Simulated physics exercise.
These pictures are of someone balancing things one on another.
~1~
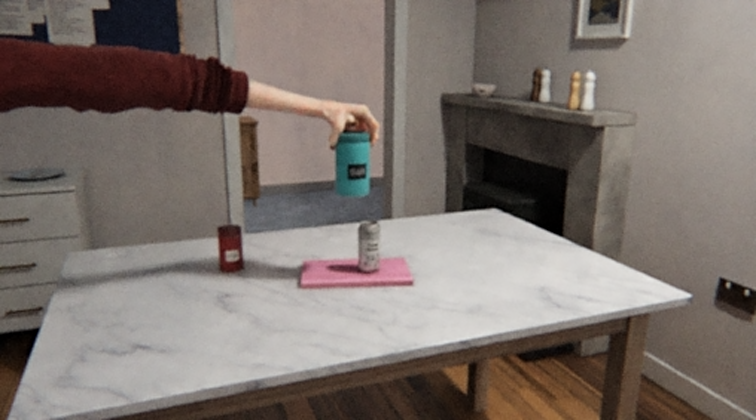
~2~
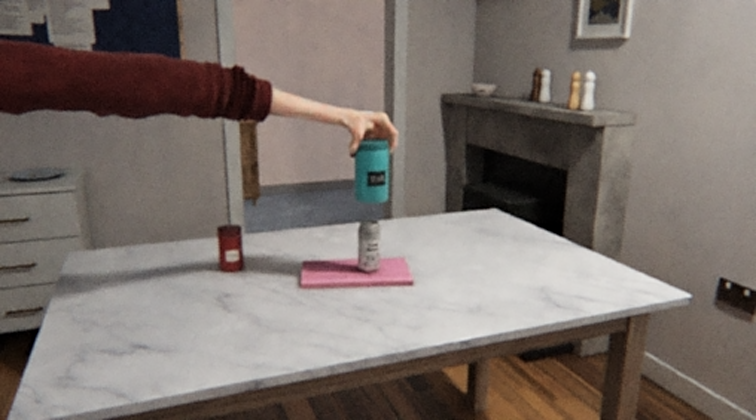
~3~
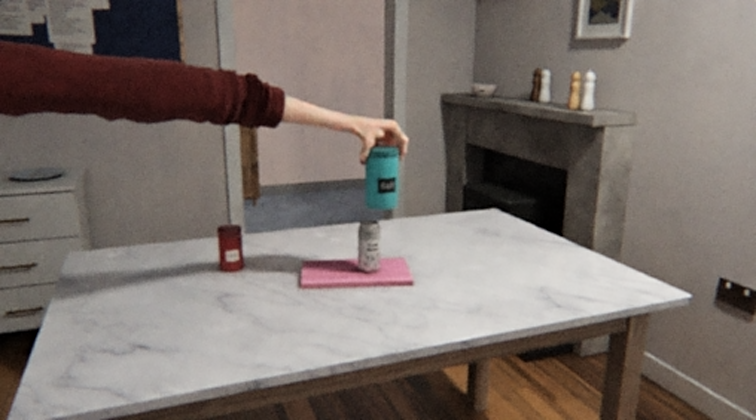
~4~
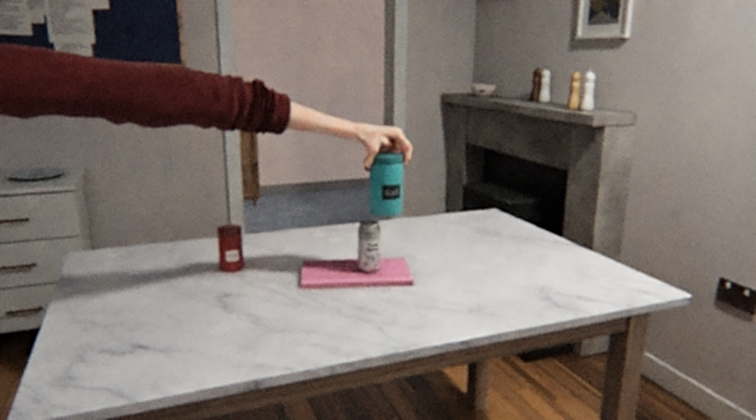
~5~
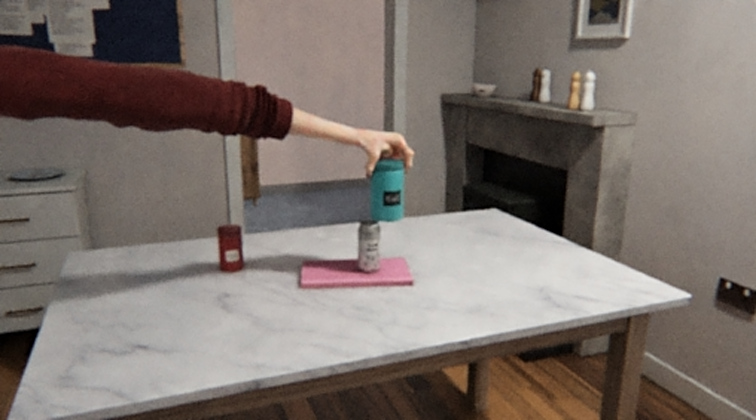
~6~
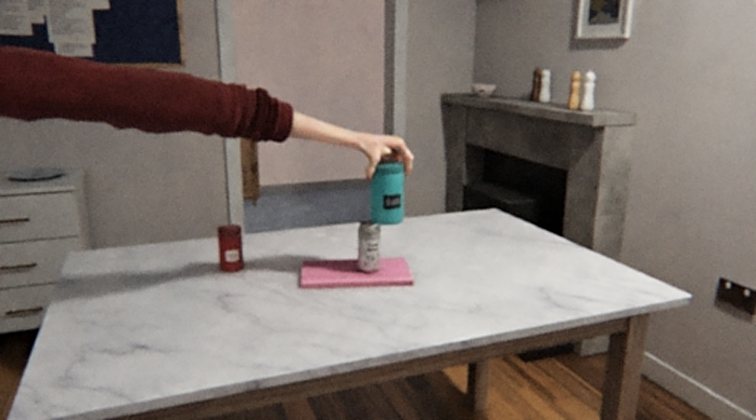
The footage shows a hand in a dark red sleeve lowering a turquoise jar while shifting it slightly right, setting it on a white can on a pink board and keeping hold, while a red jar stands at left.
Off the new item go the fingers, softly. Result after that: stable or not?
Most likely the pile fails.
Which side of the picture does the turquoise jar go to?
Rightward.
Then, 0.40 s on from there, turquoise jar now fallen.
Then, 0.50 s on from there, white can turned 3° from how it was put.
Then, 0.60 s on from there, things are still on the move.
Then, 1.80 s on from there, nothing new.
In the end, fallen, turquoise jar; the other 3 unmoved. At the end, from the last picture's camera, turquoise jar near (447, 253). The pile gives way.
